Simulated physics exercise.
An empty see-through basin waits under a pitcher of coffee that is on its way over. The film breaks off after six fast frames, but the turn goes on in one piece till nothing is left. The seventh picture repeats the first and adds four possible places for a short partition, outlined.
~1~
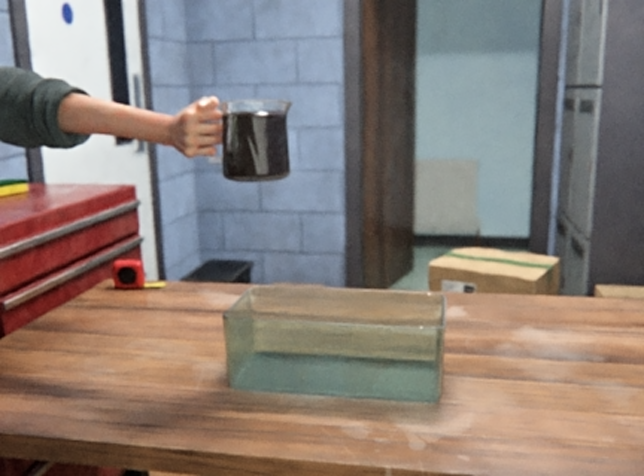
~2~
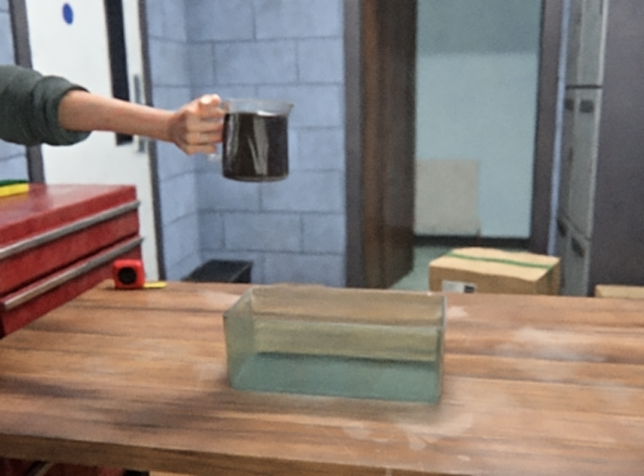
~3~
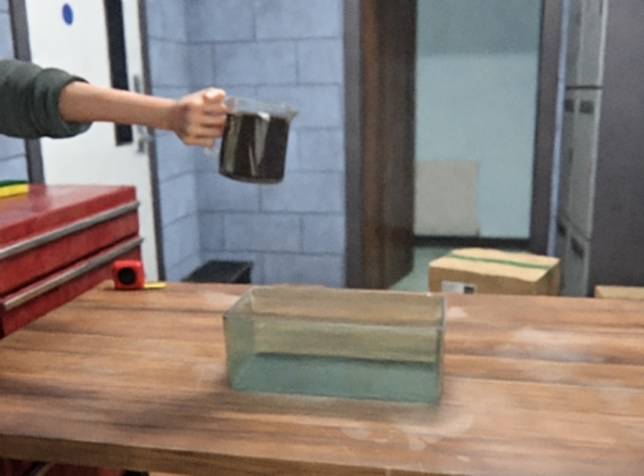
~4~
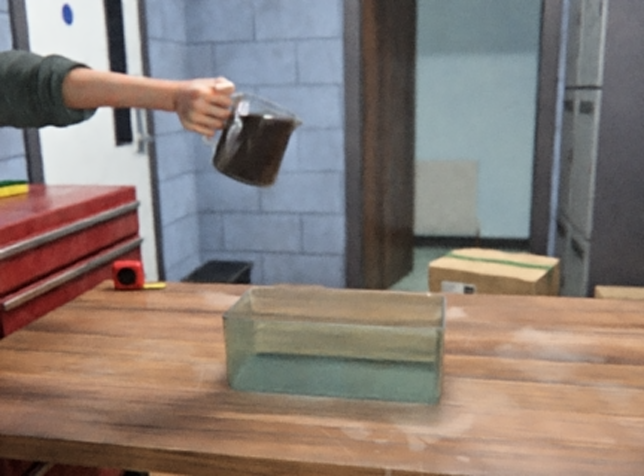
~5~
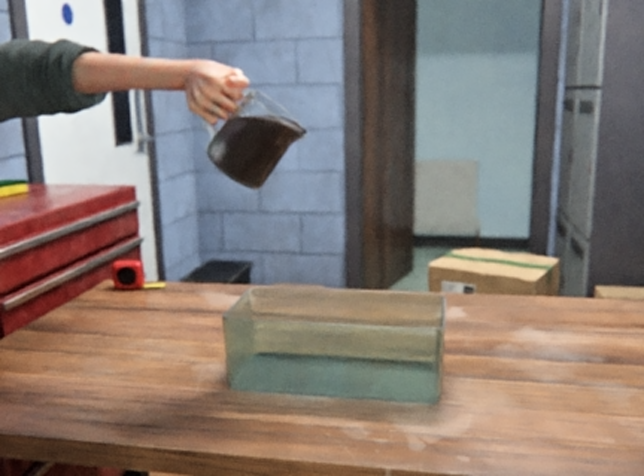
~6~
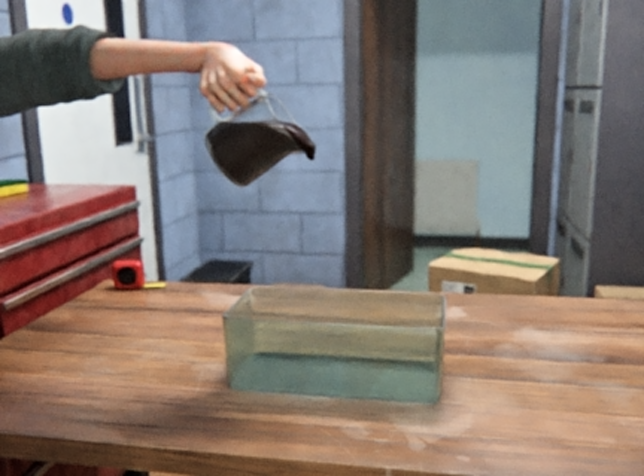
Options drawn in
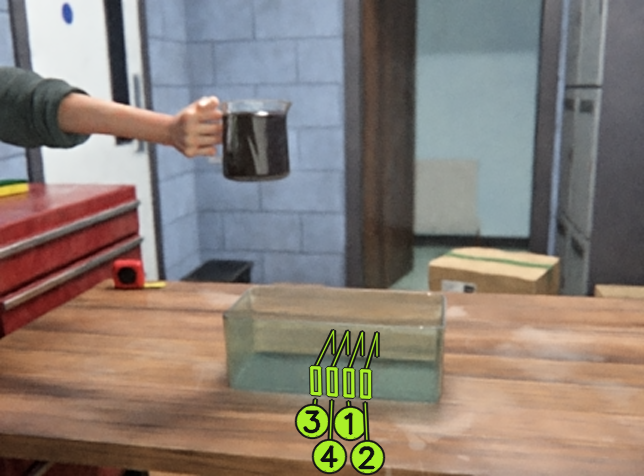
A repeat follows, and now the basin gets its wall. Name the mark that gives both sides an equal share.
Take 1.
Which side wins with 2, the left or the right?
The left one.
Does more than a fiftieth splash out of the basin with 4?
Yes, it does.
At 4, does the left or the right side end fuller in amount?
The right one.
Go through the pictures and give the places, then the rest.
In the first frame, upright, lip at (291, 102); basin from (229, 387) to (441, 401); nothing has left yet.
In the second frame, tipped about 3°, lip at (293, 105); nothing has left yet.
In the third frame, tipped about 11°, lip at (297, 111); nothing has left yet.
In the fourth frame, tipped about 24°, lip at (302, 122); nothing has left yet.
In the fifth frame, tipped about 40°, lip at (305, 136); coffee is over the lip, down to (305, 136).
In the sixth frame, tipped about 58°, lip at (304, 152); coffee is over the lip, down to (312, 158).
In lime, 1 at (348, 401); 2 at (365, 403); 3 at (315, 399); 4 at (331, 400).
If 1 is chosen, about 52 % ends left of the wall and 42 % right of it; 6 % is lost outside.
If 2 is chosen, about 77 % ends left of the wall and 10 % right of it; 14 % is lost outside.
If 3 is chosen, about 8 % ends left of the wall and 84 % right of it; 8 % is lost outside.
If 4 is chosen, about 13 % ends left of the wall and 82 % right of it; 5 % is lost outside.
